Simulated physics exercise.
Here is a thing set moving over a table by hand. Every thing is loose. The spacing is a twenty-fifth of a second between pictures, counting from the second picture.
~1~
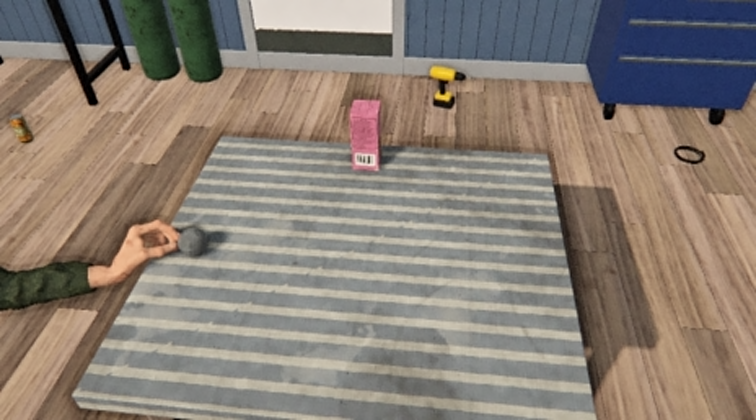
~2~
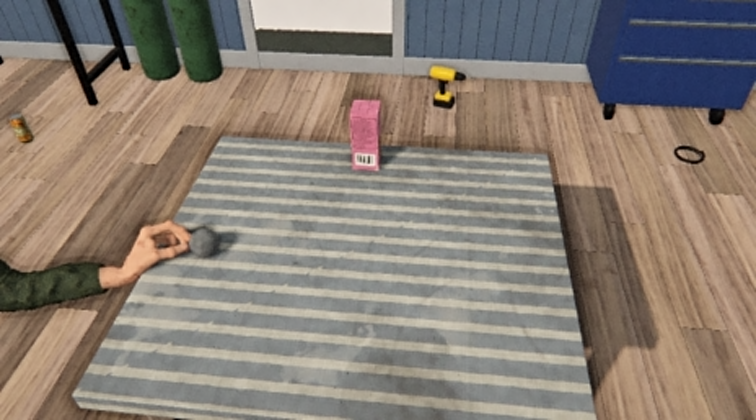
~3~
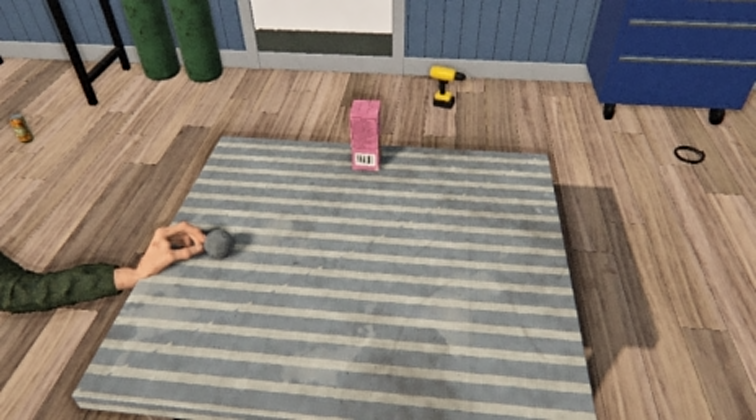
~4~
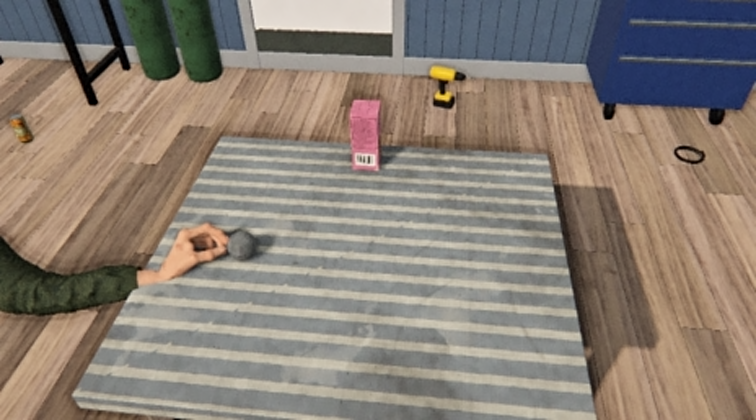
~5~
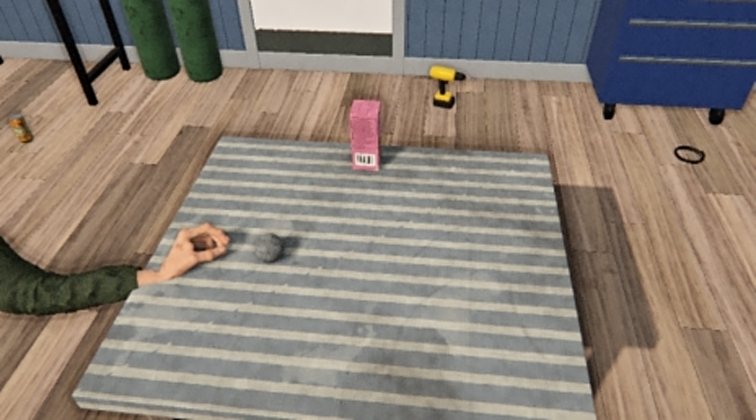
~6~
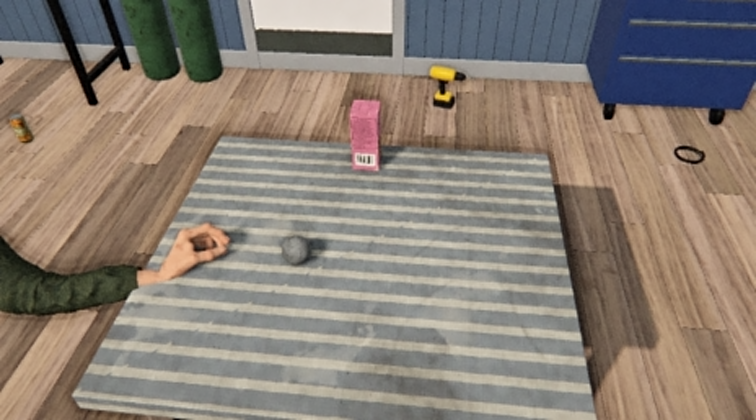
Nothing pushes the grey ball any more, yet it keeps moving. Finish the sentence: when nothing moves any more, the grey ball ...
... is no longer on the table.
Then, 0.30 s on from there, grey ball shifted well along near (496, 265).
Then, 0.70 s on from there, grey ball now off the table.
In the end, off the table, grey ball.
